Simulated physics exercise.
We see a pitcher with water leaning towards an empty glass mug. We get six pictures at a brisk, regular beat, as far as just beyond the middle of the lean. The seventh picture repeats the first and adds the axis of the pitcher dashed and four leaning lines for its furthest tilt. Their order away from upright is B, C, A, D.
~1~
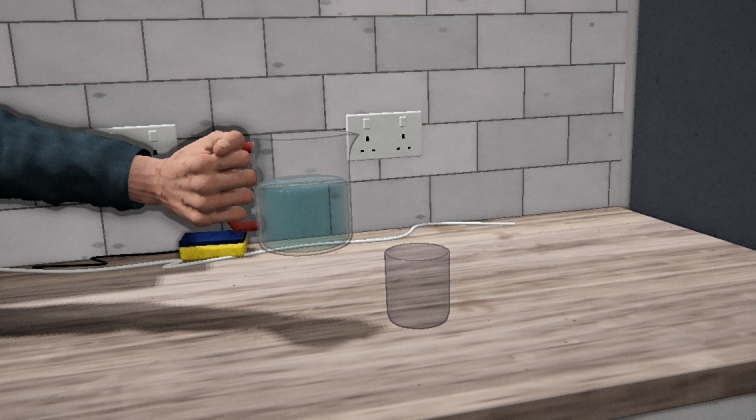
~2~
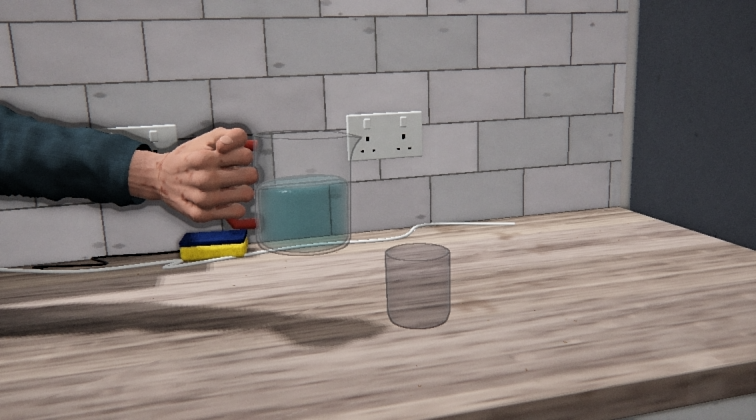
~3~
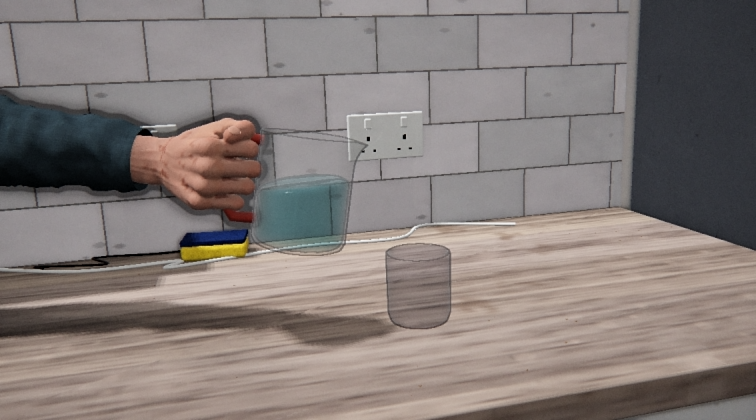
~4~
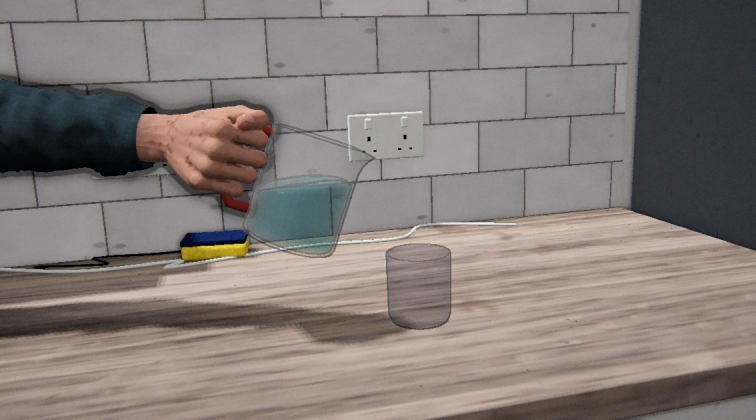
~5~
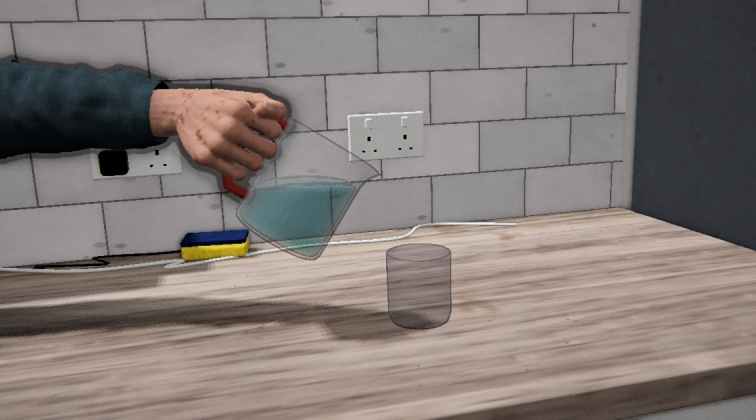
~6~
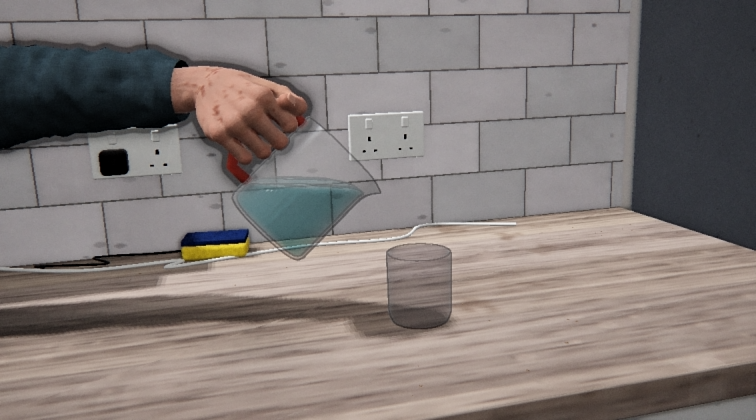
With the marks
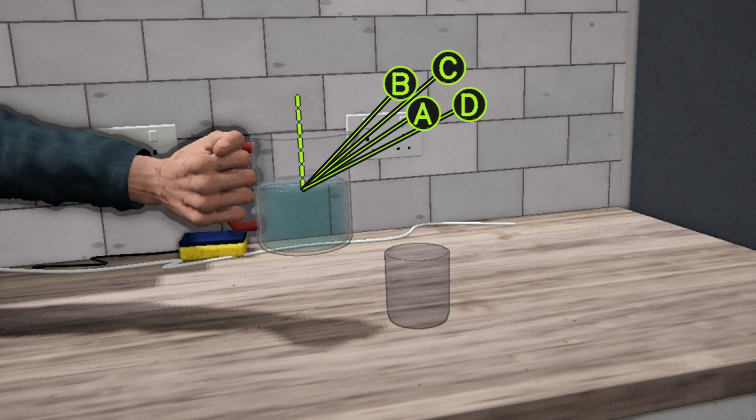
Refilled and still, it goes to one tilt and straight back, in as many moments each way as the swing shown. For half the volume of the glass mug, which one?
Mark D does it best.
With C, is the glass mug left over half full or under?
Under half.
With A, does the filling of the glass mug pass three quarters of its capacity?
No, it does not.
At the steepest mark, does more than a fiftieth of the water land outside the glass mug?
No, it does not.
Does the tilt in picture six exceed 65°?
No, it does not.
On the marked copy, A at (406, 119); B at (389, 96); C at (434, 77); D at (453, 111).
Choosing A, the glass mug ends with about 28 % of what it can hold.
Choosing B, the glass mug ends with about 5 % of what it can hold.
Choosing C, the glass mug ends with about 14 % of what it can hold.
Choosing D, the glass mug ends with about 47 % of what it can hold.
